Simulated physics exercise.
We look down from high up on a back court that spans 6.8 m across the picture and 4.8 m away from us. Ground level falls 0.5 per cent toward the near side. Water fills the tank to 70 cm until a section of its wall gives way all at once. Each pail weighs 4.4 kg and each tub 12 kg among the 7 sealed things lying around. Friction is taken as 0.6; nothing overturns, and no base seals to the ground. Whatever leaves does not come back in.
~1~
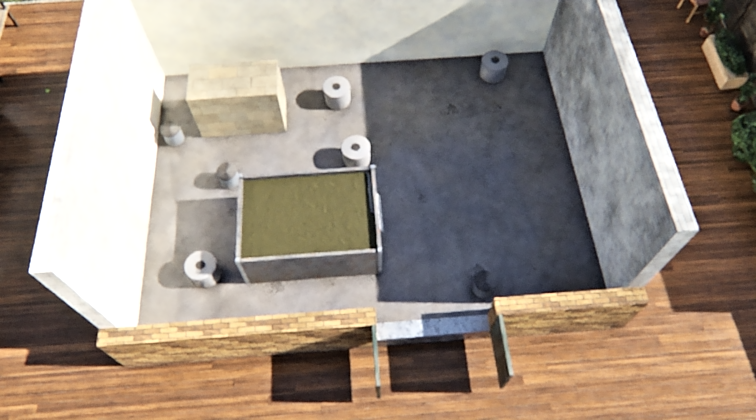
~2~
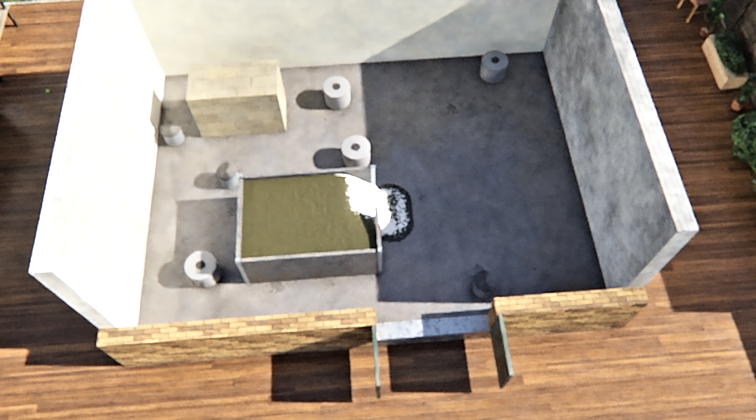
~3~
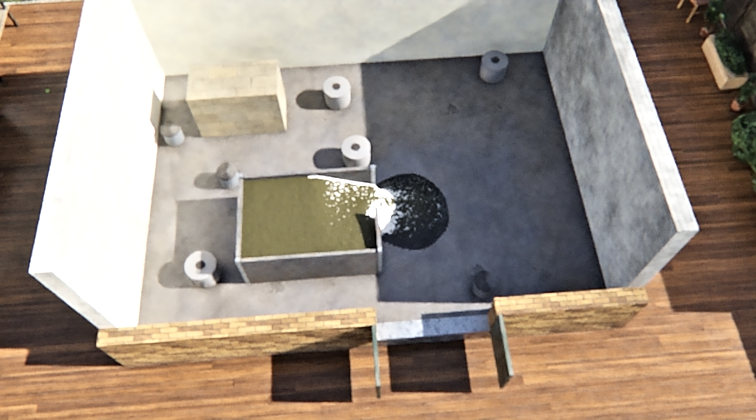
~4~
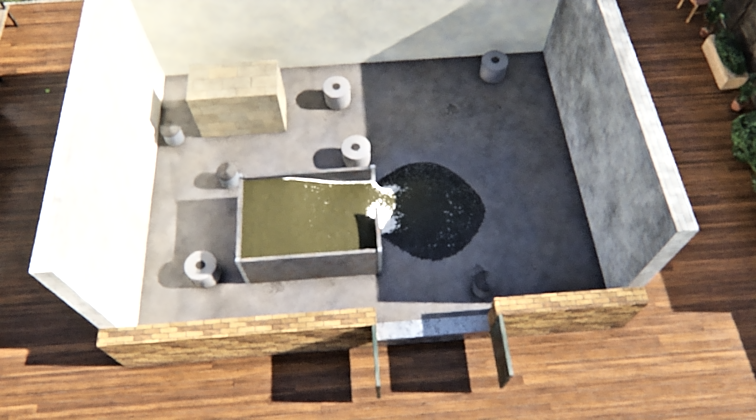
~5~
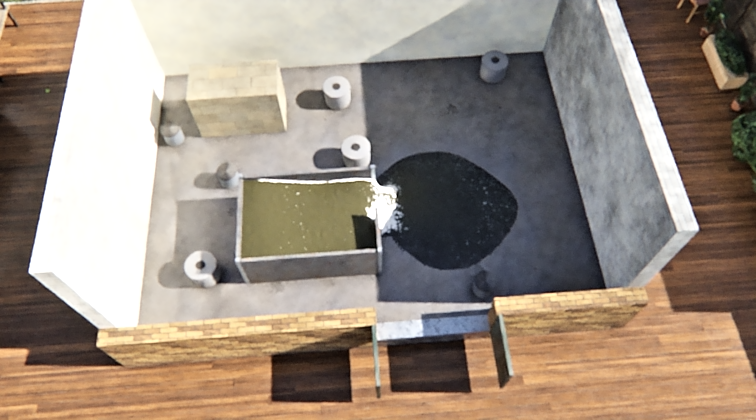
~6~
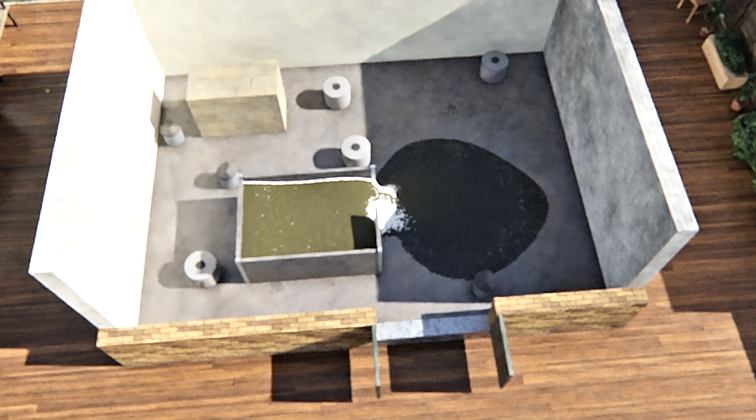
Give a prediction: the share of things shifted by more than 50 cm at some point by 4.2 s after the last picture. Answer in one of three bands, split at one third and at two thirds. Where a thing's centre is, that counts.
Under a third.
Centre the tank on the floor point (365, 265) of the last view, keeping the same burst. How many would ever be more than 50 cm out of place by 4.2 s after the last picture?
Result: 2 of them.
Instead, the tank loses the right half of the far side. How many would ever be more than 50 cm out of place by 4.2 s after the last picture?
The count would be 4.
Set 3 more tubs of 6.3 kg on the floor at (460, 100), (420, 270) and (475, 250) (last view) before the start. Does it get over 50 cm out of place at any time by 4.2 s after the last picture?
In the order asked: Above the mark; below the mark; above the mark.
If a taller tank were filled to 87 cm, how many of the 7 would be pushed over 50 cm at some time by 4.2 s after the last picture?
Then 2.
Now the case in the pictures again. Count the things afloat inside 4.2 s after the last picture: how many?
0.
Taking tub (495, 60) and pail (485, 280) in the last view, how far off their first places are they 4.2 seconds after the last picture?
Net shifts, in order: 120 cm and 80 cm.
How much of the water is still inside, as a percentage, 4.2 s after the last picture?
Roughly 98 percent.
Then, 0.4 s after the last picture 0 of 7 are over 50 cm from their spots; 0 afloat.
Then, 1.5 s after the last picture 0 of 7 are over 50 cm from their spots; 0 afloat.
Then, 2.8 s after the last picture 0 of 7 are over 50 cm from their spots; 1 afloat.
Then, 4.2 s after the last picture 2 of 7 are over 50 cm from their spots, and 2 have been at some point; 0 afloat.
